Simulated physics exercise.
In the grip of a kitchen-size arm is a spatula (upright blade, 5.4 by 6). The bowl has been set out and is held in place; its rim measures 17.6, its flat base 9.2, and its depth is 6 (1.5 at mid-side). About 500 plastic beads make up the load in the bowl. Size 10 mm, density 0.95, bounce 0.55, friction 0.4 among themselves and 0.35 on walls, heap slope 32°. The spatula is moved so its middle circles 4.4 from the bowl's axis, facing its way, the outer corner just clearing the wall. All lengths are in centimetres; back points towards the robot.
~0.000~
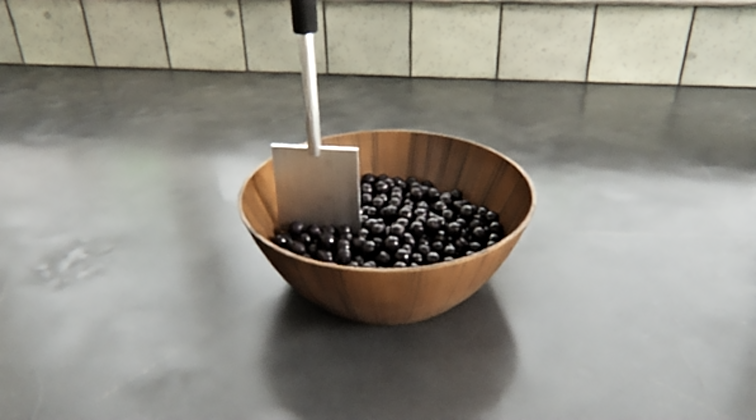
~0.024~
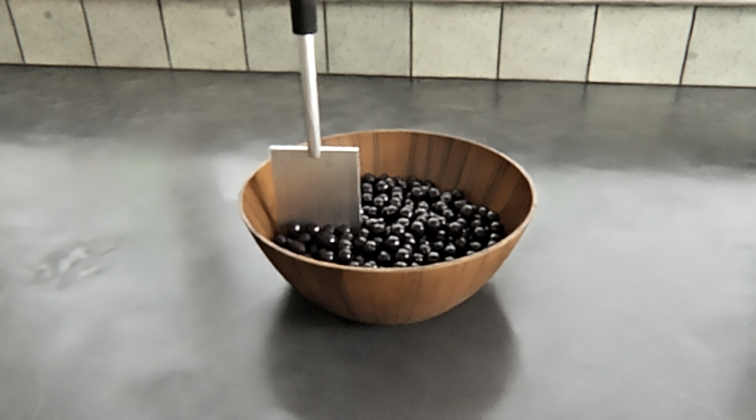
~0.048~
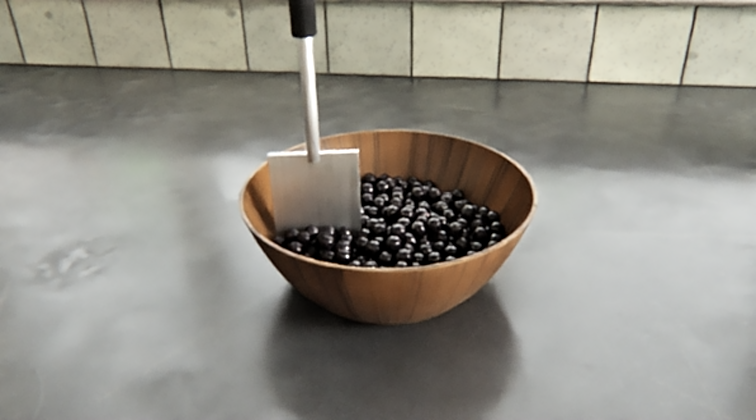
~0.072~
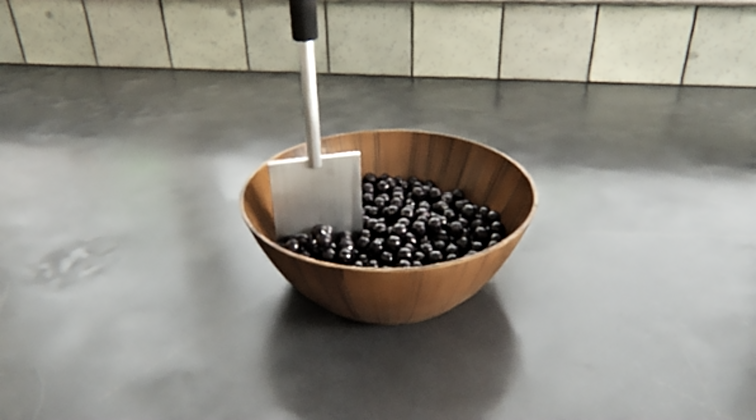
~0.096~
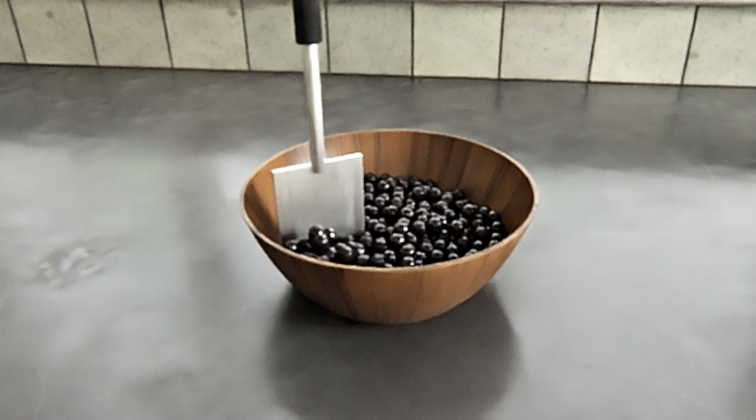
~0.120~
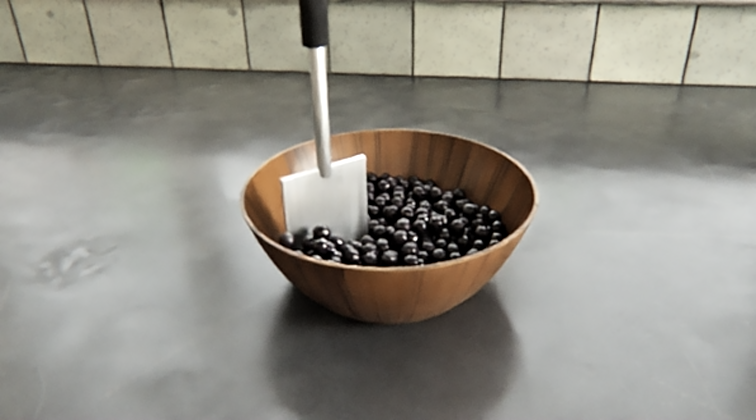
A metal spatula with a black handle, held upright with its blade among glossy black beads at the left side of a brown wooden bowl, shifts slightly down and to the right, its blade turning a little as nearby beads stir. The bowl stays put on a grey, softly reflective countertop, viewed from above at an angle. Pale tiles line the back, and the camera remains still.
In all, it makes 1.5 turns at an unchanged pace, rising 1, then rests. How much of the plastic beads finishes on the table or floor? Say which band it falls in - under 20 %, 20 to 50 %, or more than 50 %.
It falls under 20 %.
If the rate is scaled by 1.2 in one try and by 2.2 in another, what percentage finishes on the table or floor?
Some 15 and 30 per cent.
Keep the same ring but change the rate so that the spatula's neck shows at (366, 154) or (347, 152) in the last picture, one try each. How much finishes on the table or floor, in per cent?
Around 25 and 20 per cent respectively.
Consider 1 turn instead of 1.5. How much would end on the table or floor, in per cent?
Then some 5 per cent.
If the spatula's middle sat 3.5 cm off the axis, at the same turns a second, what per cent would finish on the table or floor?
That would give close to 10 per cent.
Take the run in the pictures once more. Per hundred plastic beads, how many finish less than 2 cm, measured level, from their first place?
Around 30 in a hundred.
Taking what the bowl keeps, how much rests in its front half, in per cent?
About 45 per cent.
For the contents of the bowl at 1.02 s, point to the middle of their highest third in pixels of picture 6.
Near (384, 264).
After 0.57 s, 238° round, highest piece 8 above the table; 473 in the bowl, 19 on the table or floor, 5 in flight or on the tool.
After 1.02 s, 74° round, highest piece 8 above the table; 453 in the bowl, 43 on the table or floor, 1 in flight or on the tool.
After 1.45 s, 180° round, highest piece 6 above the table; 450 in the bowl, 47 on the table or floor.
After 2.15 s, 180° round, highest piece 6 above the table; 450 in the bowl, 47 on the table or floor.
In the end, 450 in the bowl, 47 on the table or floor. That is 9 % on the table or floor.
